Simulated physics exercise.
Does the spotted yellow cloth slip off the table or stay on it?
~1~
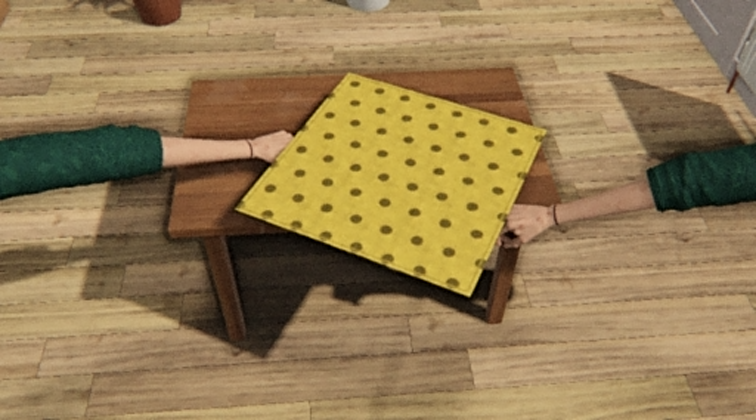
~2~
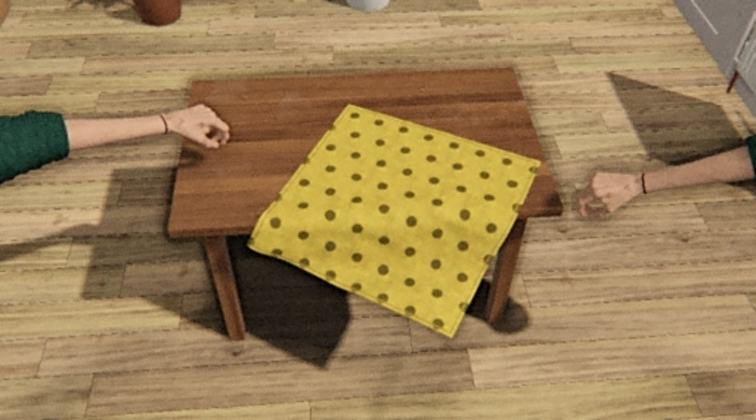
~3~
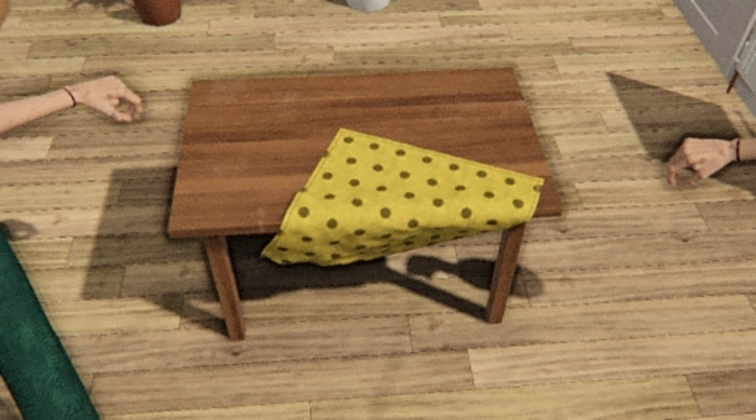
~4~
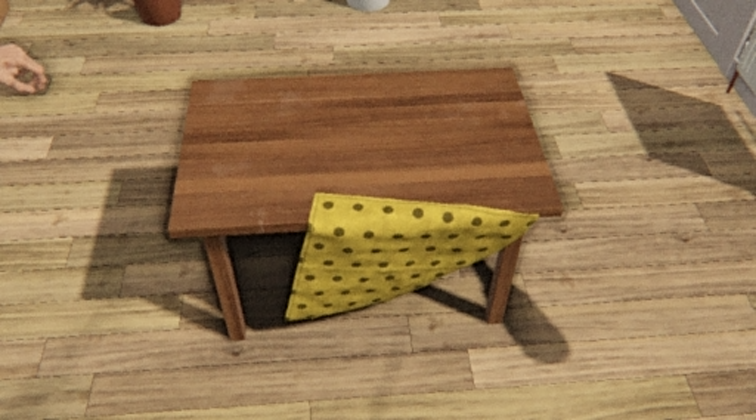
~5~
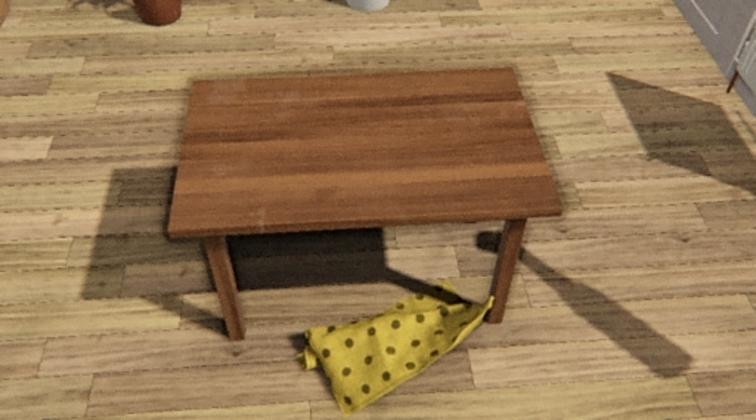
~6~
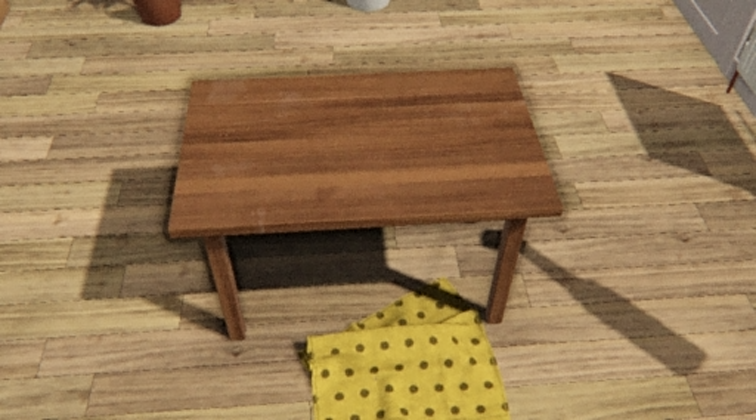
It slips off. The cloth sags over the front edge, slides down and ends up on the floor, leaving the tabletop bare.
